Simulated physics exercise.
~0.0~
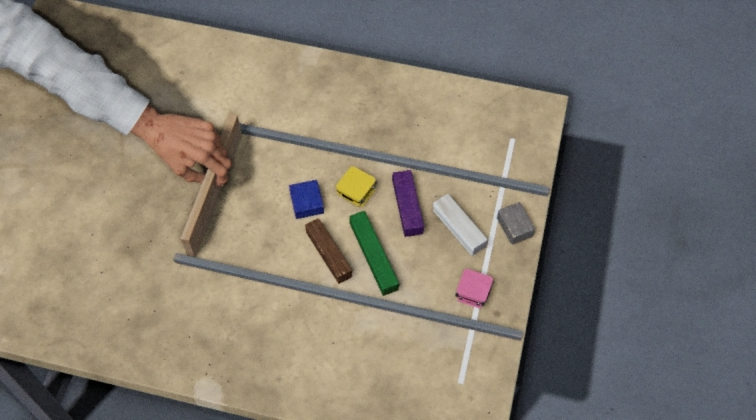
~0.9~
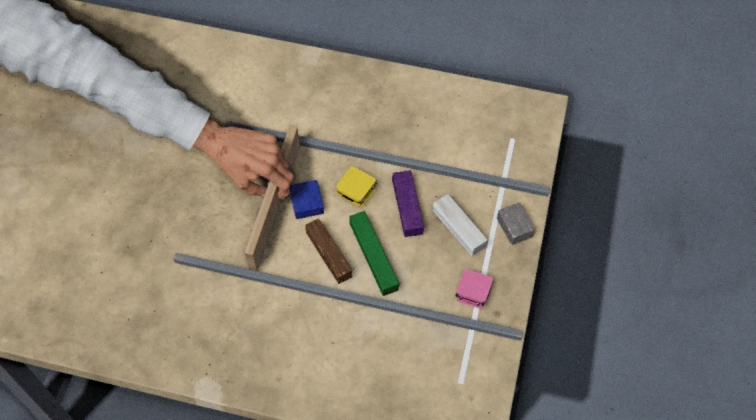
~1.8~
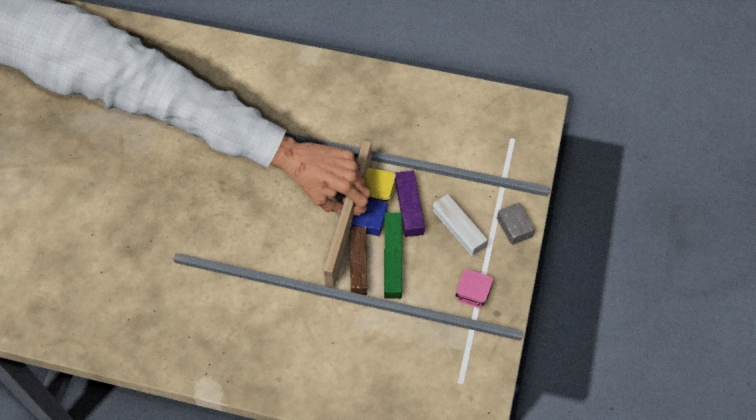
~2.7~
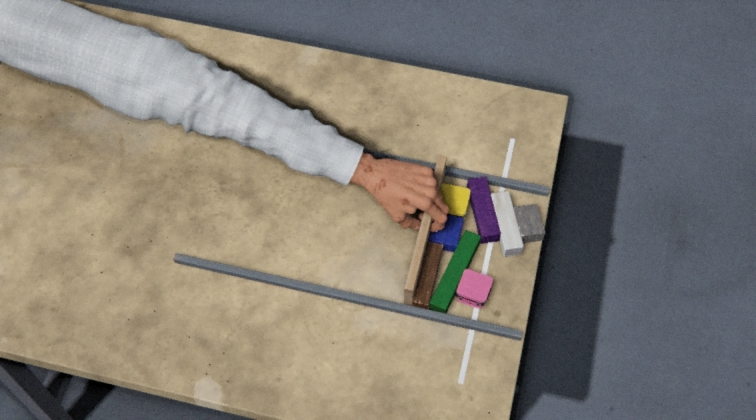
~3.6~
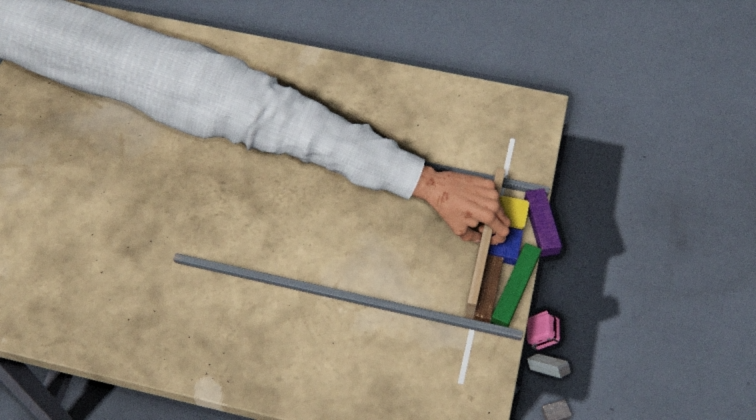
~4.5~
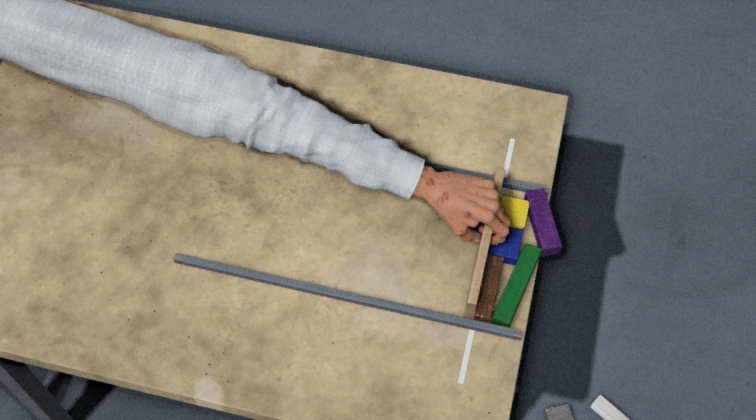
A hand pushes a board right, sweeping blocks together until pink, white and grey ones fall.
